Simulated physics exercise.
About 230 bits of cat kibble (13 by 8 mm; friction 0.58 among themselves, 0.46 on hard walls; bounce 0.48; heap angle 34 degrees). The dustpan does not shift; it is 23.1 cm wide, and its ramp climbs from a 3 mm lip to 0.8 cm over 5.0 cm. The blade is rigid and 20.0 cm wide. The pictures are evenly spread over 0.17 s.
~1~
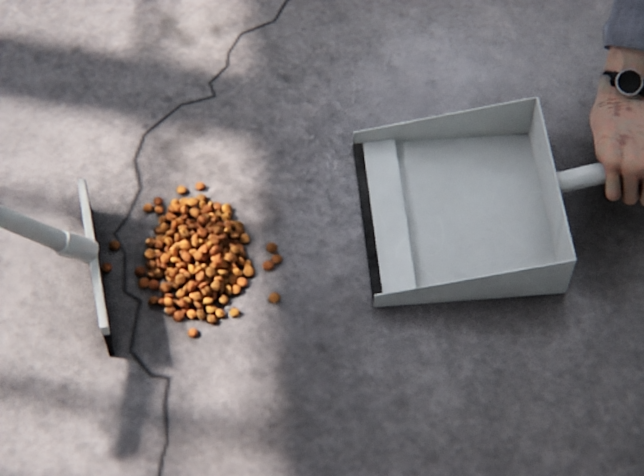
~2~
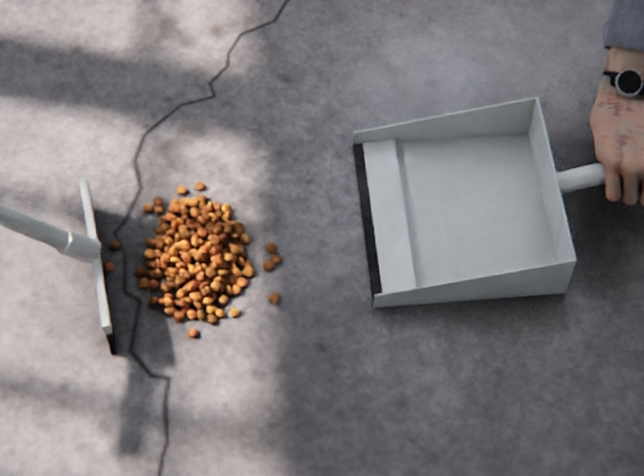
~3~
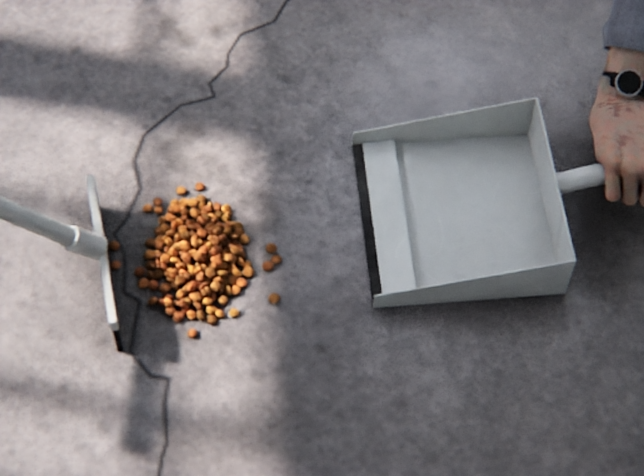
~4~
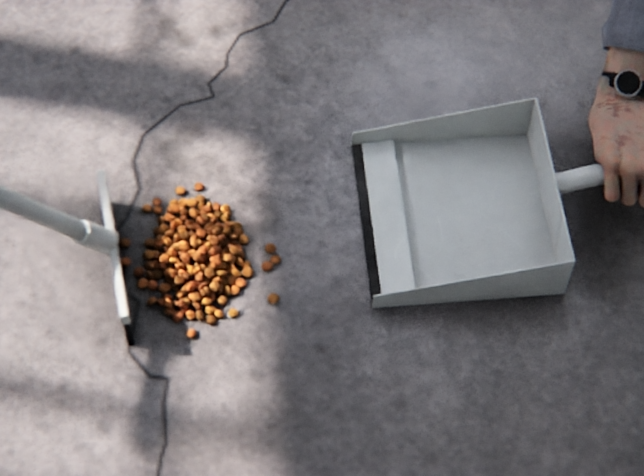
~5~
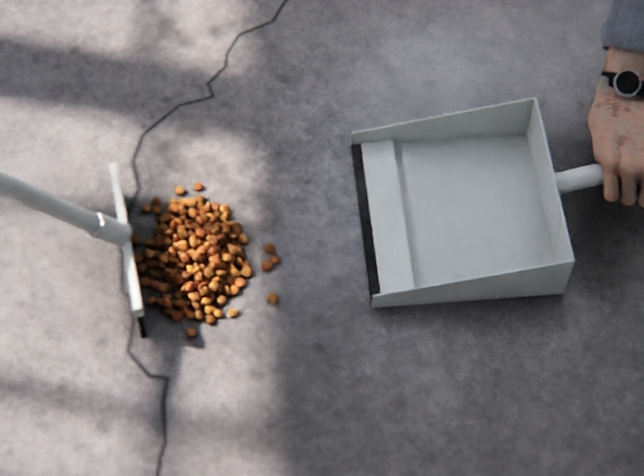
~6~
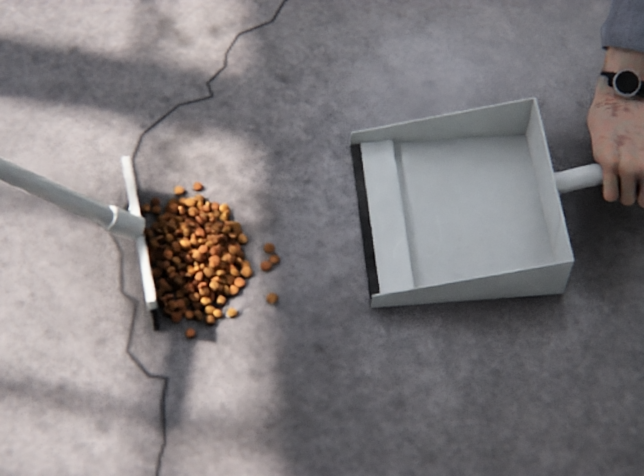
A pale, flat blade on a long handle slid slowly right across cracked grey concrete and pressed into the left edge of a heap of brown kibble, while a hand held a grey dustpan still.
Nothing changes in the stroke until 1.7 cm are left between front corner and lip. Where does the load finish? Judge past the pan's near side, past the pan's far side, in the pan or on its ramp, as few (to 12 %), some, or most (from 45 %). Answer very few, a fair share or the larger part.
Past the pan's near side: Very few; past the pan's far side: A fair share; in the pan or on its ramp: A fair share.
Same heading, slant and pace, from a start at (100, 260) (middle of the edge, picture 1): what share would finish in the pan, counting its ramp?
Some 25 per cent.
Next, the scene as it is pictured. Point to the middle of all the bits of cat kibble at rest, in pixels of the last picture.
Around (351, 188).
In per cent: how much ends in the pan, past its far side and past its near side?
Near side 5, far side 20, pan 30.
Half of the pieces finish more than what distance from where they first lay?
About 22 cm.
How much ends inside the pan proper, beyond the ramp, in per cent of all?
About 5 per cent.
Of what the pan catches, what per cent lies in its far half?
Roughly 90 per cent.
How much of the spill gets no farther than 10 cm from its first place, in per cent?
Some 15 per cent.
Then, 0.24 s after the last picture, middle of the blade 14 cm from the lip; 0 % over the lip, far side 0 %, near side 5 %.
Then, 0.40 s after the last picture, middle of the blade 7 cm from the lip; 0 % over the lip, far side 10 %, near side 5 %.
Then, 0.68 s after the last picture, middle of the blade 3 cm from the lip; 30 % over the lip, far side 20 %, near side 5 %.
In the end, near side 5 %, far side 20 %, pan 30 %, in front of the lip or behind the blade 50 %.
